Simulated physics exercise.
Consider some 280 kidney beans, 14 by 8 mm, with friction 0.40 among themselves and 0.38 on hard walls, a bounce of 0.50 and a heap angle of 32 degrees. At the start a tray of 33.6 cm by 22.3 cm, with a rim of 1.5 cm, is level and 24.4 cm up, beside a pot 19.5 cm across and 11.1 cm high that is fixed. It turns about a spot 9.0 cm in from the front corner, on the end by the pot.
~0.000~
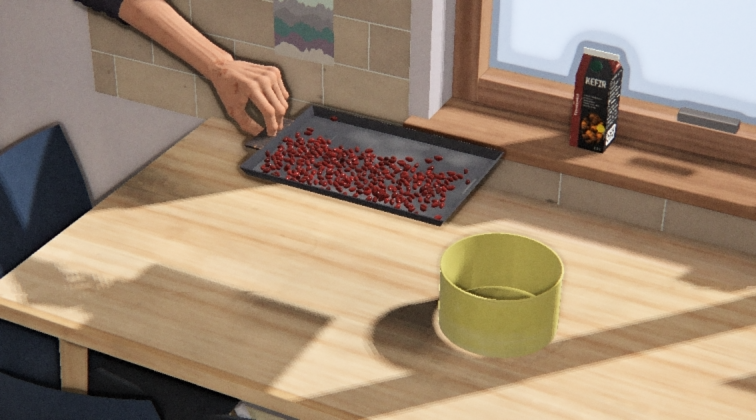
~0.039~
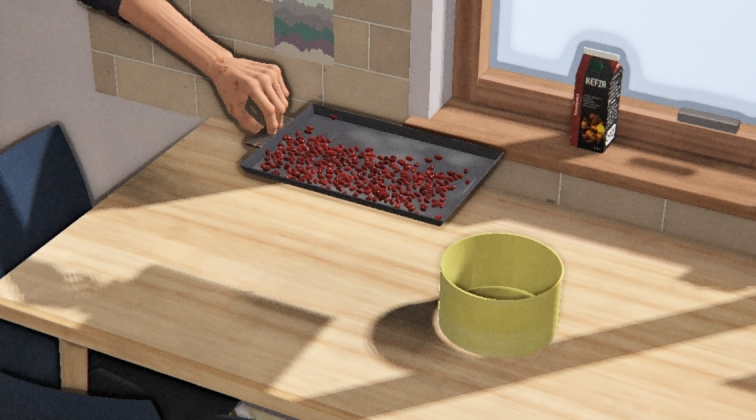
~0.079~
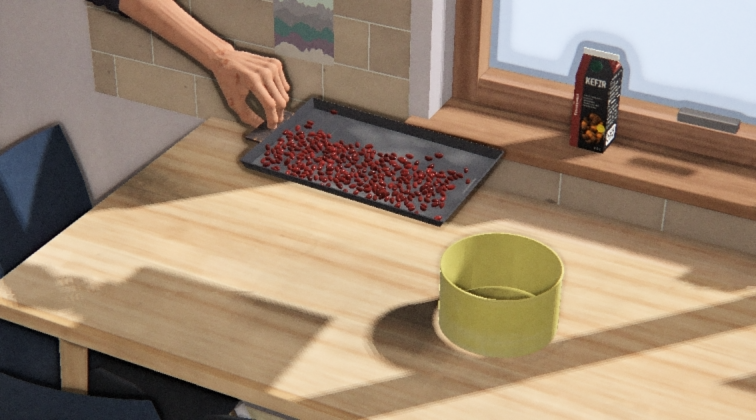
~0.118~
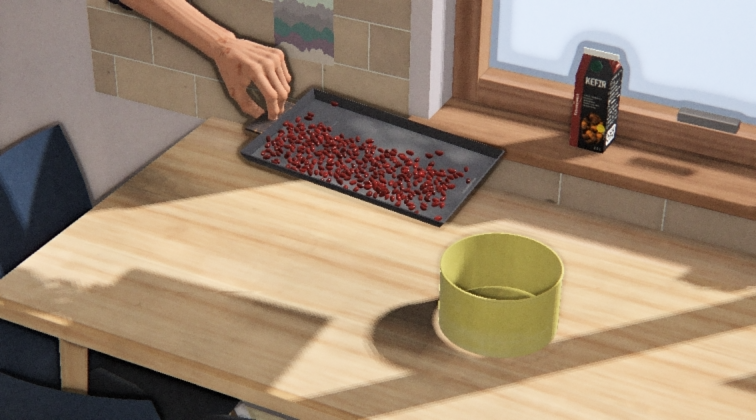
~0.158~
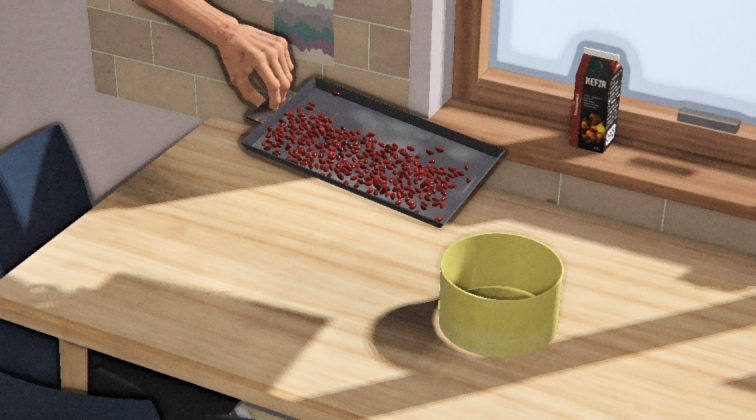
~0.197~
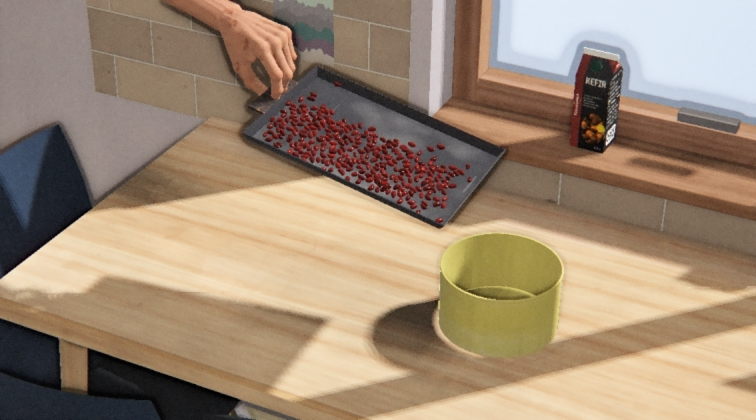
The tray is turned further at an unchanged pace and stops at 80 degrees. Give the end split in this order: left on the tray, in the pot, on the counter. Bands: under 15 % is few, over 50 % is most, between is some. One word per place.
Left on the tray: Few, pot: Some, counter: Most.
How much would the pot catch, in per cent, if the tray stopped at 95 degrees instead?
Around 35 in a hundred.
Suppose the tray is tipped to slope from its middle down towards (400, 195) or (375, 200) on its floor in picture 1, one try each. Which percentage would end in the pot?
Around 5 % for the first direction, around 0 % for the second.
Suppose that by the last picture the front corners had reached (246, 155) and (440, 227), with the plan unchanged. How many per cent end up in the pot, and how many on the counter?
Per cent by place - pot 0, counter 100.
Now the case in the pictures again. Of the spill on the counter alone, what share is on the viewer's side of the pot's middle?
About 100 percent of the spill.
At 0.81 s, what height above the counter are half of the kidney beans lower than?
Median height: Approx. 22 cm.
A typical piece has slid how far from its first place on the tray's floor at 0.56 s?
Displacement on the tray: About 7 cm.
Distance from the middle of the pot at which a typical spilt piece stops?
Distance: Some 24 cm.
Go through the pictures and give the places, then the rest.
Tray tilt 0 degrees, front corners at (247, 166) and (440, 217); middle of the pieces at (359, 171); pot at (502, 266), in the first frame.
Tray tilt 1 degrees, front corners at (247, 164) and (440, 218); middle of the pieces at (359, 170), in the second frame.
Tray tilt 2 degrees, front corners at (247, 159) and (441, 218); middle of the pieces at (359, 167), in the third frame.
Tray tilt 5 degrees, front corners at (247, 151) and (441, 219), lowest corner right front; middle of the pieces at (359, 163), in the fourth frame.
Tray tilt 9 degrees, front corners at (248, 141) and (441, 220), lowest corner right front; middle of the pieces at (360, 157), in the fifth frame.
Tray tilt 12 degrees, front corners at (250, 132) and (442, 221), lowest corner right front; middle of the pieces at (361, 152); pot at (502, 266). Its pace works out near 90 degrees a second, in the sixth frame.
Then, at 0.56 s, tilt 45 degrees; the tray holds 100 %, the pot 0 %.
Then, at 0.81 s, tilt 67 degrees; the tray holds 30 %, the pot 5 %.
After 1.16 s, tilt 80 degrees; the tray holds 0 %, the pot 35 %.
At rest (2.3 s), tray 0 %, pot 35 %, counter 65 %.
